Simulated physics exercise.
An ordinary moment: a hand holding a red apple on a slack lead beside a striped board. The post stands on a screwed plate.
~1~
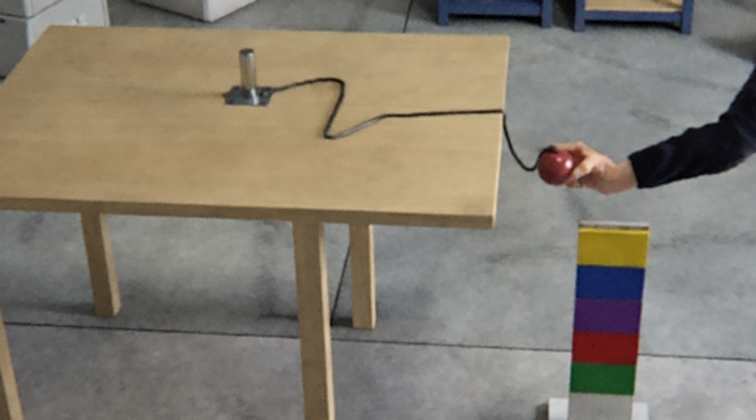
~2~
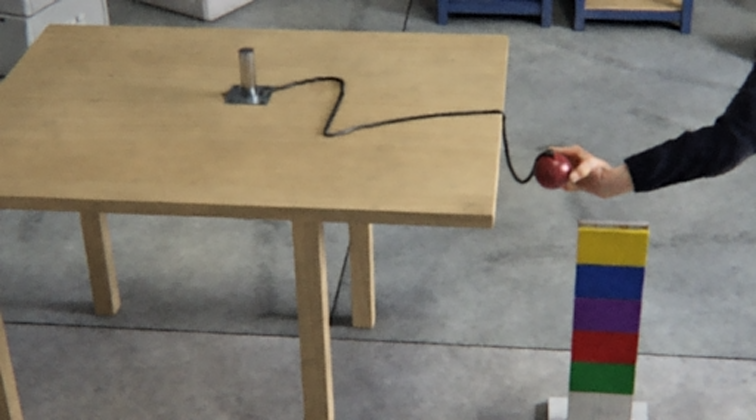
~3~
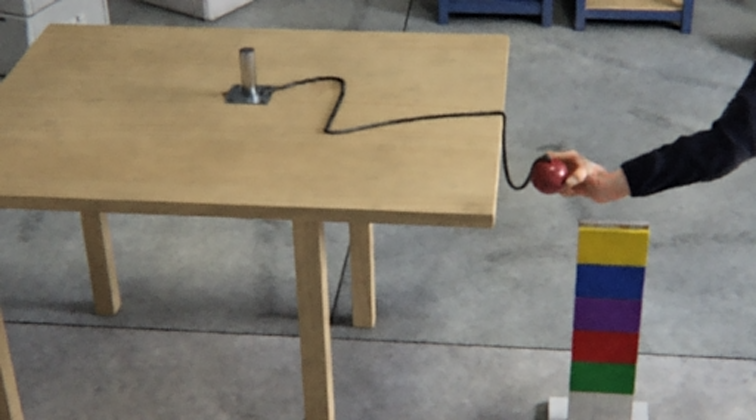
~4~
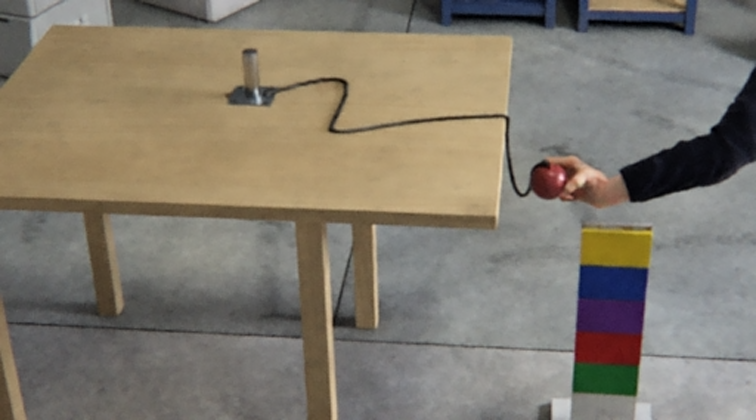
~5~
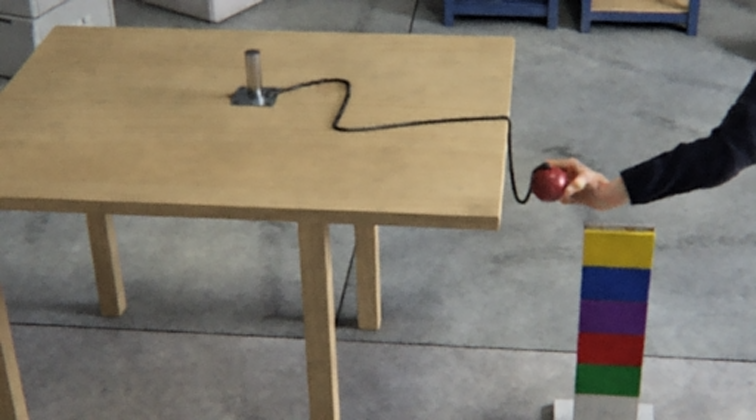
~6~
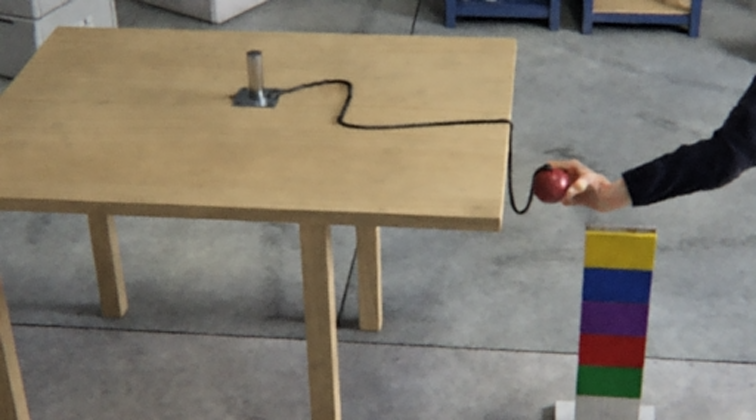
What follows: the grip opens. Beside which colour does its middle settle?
The green one.
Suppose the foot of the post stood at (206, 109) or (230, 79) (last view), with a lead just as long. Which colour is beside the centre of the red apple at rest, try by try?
Taking them in turn: Red; red.
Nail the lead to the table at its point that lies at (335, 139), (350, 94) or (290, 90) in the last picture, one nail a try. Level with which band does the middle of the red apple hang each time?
Taking them in turn: Blue; red; green.
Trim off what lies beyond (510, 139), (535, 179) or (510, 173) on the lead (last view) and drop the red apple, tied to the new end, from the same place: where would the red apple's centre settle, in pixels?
Try by try, around (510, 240), (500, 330) and (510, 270).
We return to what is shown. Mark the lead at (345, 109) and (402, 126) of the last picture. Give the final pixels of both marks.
At (419, 105), then (510, 114).
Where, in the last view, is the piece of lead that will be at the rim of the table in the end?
That spot is around (402, 126).
Soon after, apple near (541, 358); level with red.
Then, apple near (482, 351); level with green.
Further on, apple near (513, 356); level with green.
At rest, apple near (501, 357); level with green. The lead holds its middle at green.
